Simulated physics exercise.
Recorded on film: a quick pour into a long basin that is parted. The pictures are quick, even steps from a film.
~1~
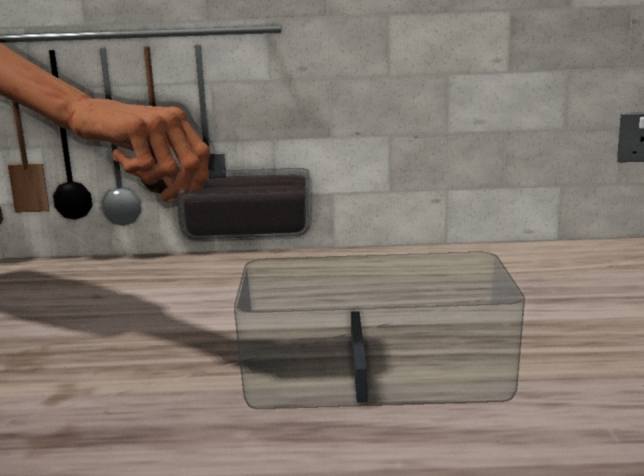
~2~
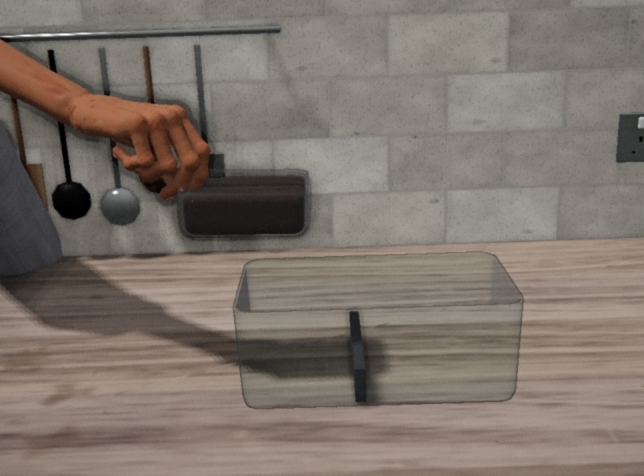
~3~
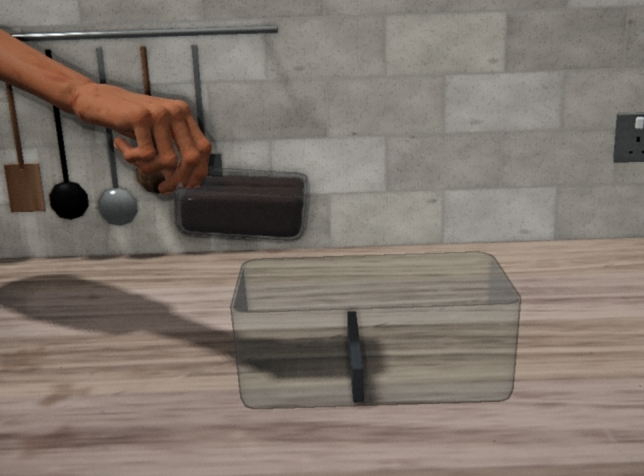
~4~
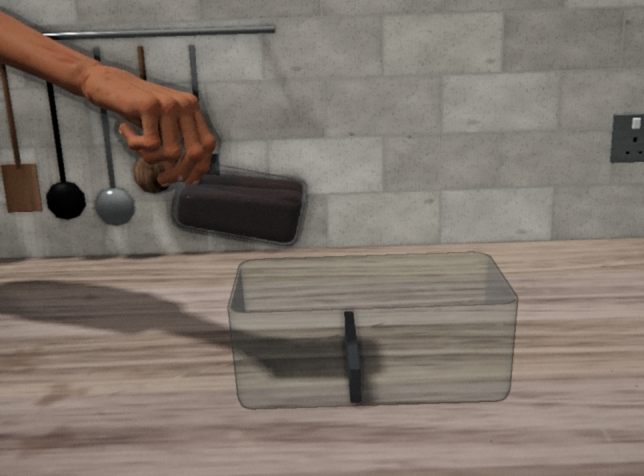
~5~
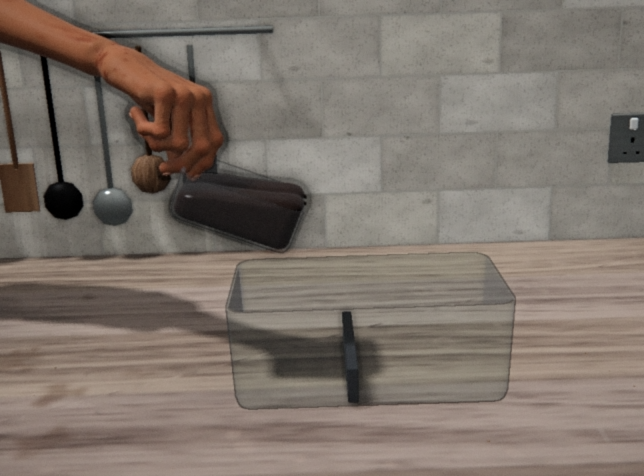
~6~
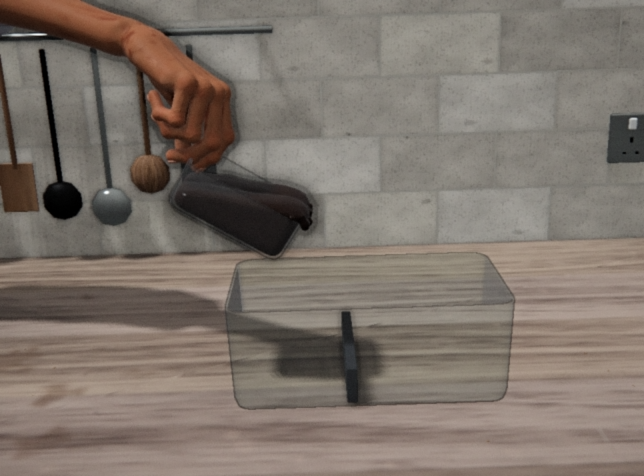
To begin with, a hand holds a small dark container level above a clear, divided basin on a wooden counter, near hanging utensils. The hand then tilts the container down to the right, slowly at first and then more steeply, until dark liquid is passing over its right rim.
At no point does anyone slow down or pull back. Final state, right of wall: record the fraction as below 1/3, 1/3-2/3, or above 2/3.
The share right of the wall ends up within a third to two thirds.
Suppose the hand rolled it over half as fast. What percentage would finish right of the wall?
Near 65 in a hundred.
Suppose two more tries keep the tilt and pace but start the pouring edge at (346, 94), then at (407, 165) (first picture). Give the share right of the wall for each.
80 % and 95 %.
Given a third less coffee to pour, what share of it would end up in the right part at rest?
The share comes to roughly 25 per cent.
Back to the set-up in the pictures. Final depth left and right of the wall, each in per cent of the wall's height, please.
Roughly 30 percent left, 20 percent right.
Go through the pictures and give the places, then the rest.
It leans 0°; its right rim is at (307, 181); the coffee meets the walls at (189, 188) and (306, 185); the long basin's rim runs from (241, 286) to (509, 277); the wall's top is at (358, 339), in the first picture.
It leans 1°; its right rim is at (307, 182); the coffee meets the walls at (189, 188) and (305, 185), in the second picture.
It leans 6°; its right rim is at (306, 186); the coffee meets the walls at (187, 186) and (303, 187), in the third picture.
It leans 13°; its right rim is at (304, 194); the coffee meets the walls at (185, 185) and (303, 190), in the fourth picture.
It leans 21°; its right rim is at (303, 203); the coffee meets the walls at (183, 183) and (303, 196); 3 per cent is over the edge, in the fifth picture.
It leans 32°; its right rim is at (301, 214); the coffee meets the walls at (180, 181) and (288, 199); 9 per cent is over the edge, in the sixth picture.
A moment on, the oblong tub is tipped on its side and 10 per cent is still to pour, 30 is left of the wall and 35 right of it.
Next, the oblong tub is tipped on its side and 3 per cent is still to pour, 45 is left of the wall and 50 right of it.
Then the oblong tub is tipped on its side and 1 per cent is still to pour, 47 is left of the wall and 50 right of it.
Later the oblong tub is tipped on its side and 0 per cent is still to pour, 49 is left of the wall and 50 right of it.
At rest 49 per cent lies left of the wall, 50 right of it and 2 outside.
